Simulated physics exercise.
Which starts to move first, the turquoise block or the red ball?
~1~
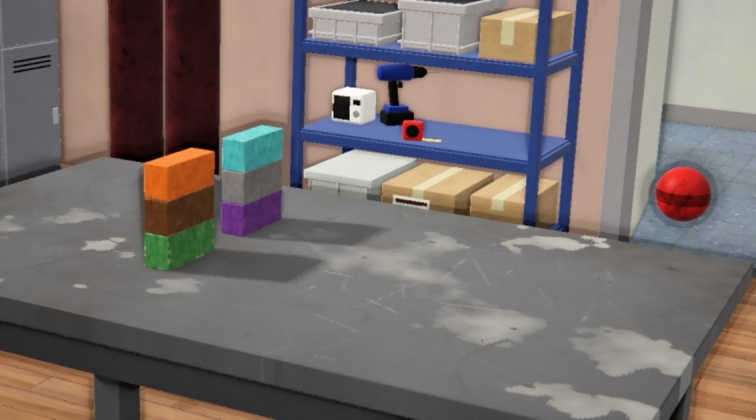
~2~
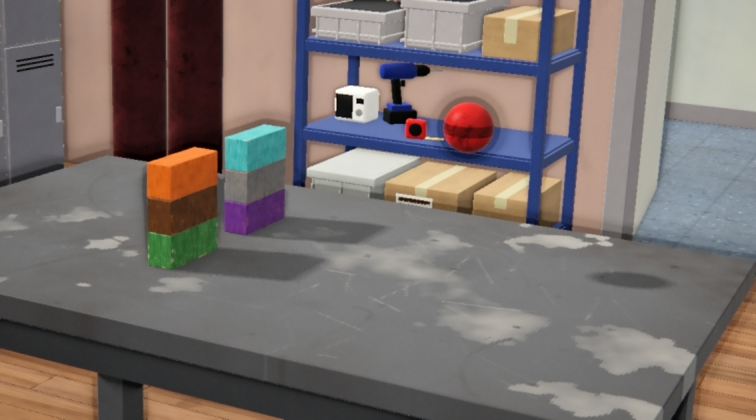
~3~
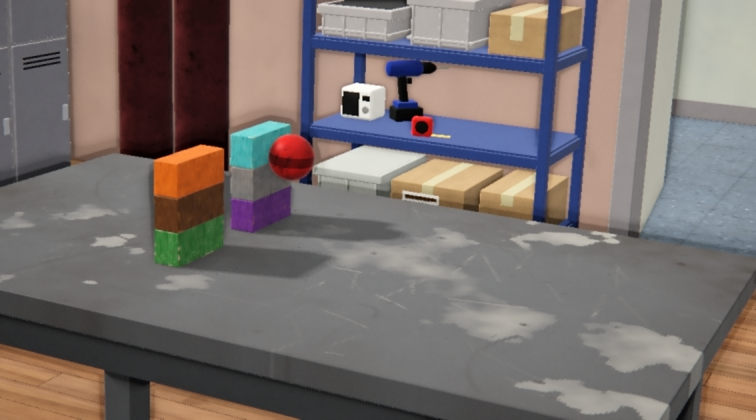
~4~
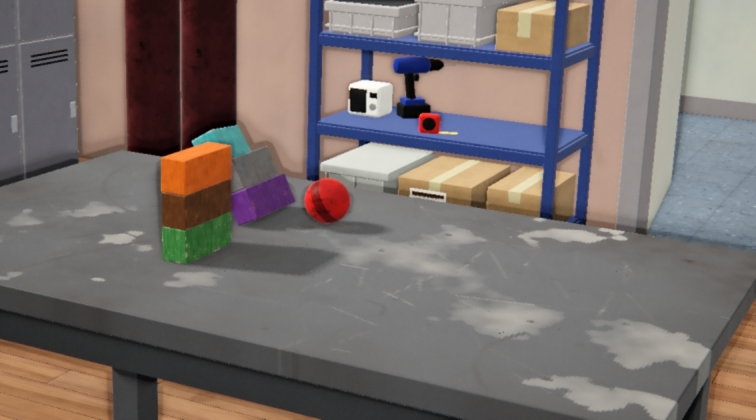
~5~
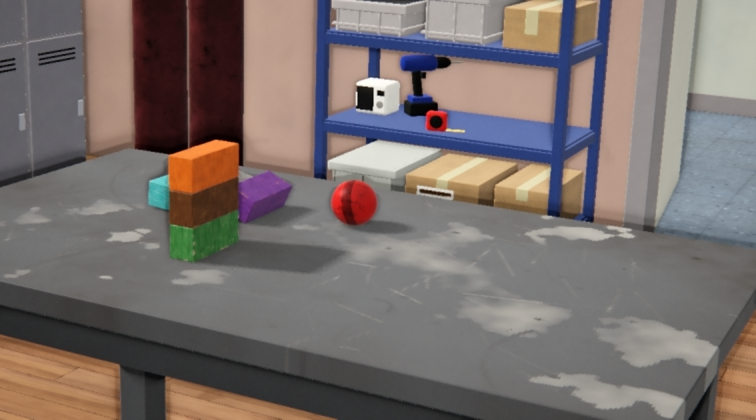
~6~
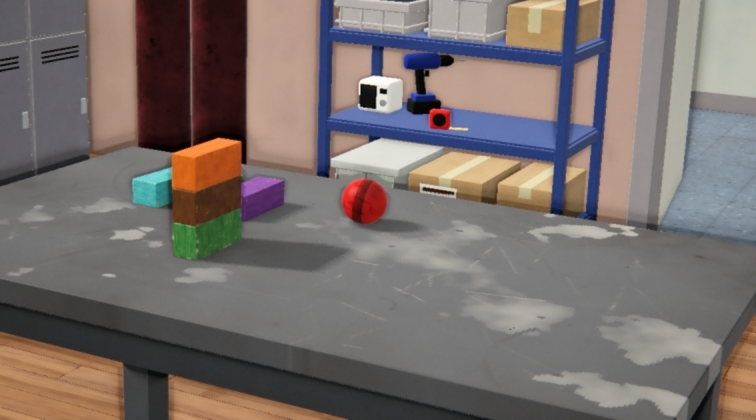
The red ball moves first, flying in from the right while the turquoise block is still resting on top of its stack.
At first, two stacks of three colored blocks stand on a worn grey table in front of a blue shelf, while a red ball hangs in the air at the right. The ball flies left across the view toward the farther stack of turquoise, grey and purple blocks. It reaches that stack's right side, then drops back to the right as the three blocks tip over to the left. The ball rolls a little farther right along the tabletop. In the end, the turquoise and purple blocks lie on the table, while the orange, brown and green stack still stands.
